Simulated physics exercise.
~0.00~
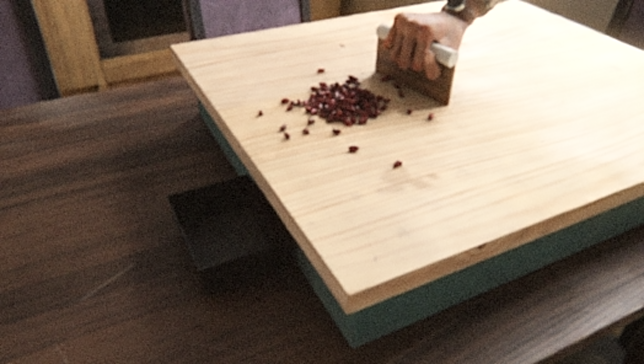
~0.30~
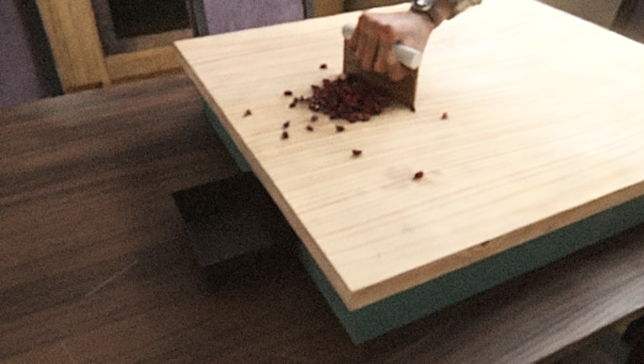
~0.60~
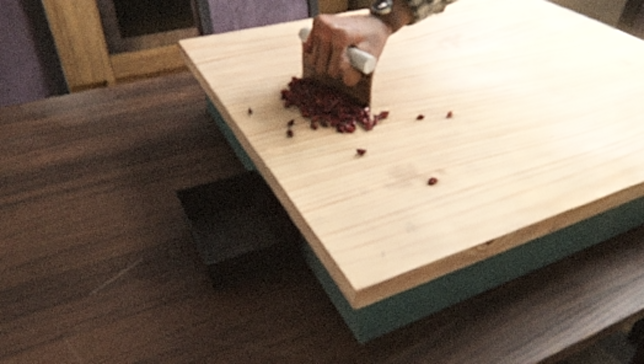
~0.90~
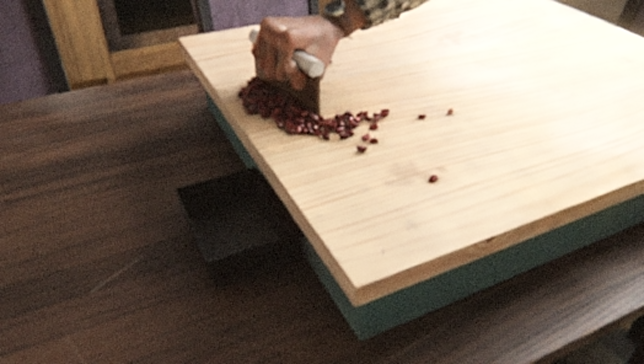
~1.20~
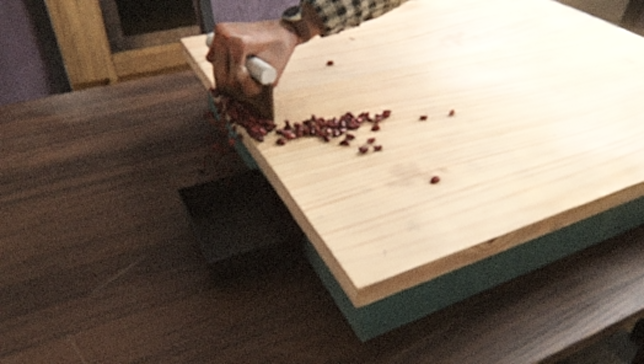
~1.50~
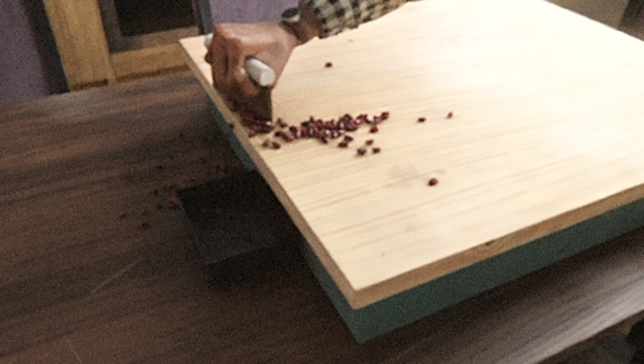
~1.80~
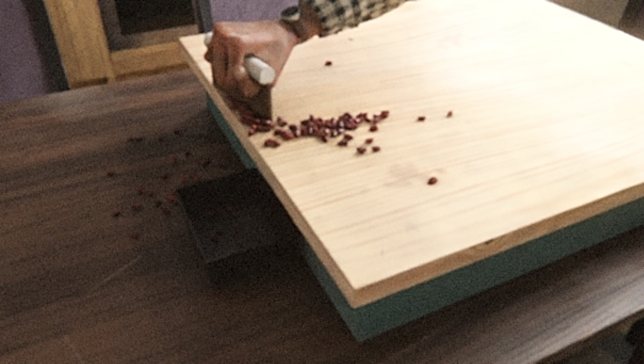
A hand pushed a heap of dark red beans left across a pale wooden board with a scraper, stopping at the edge, where many spilled over and mostly scattered on the dark table, missing the black tin, while the rest stayed on the board.
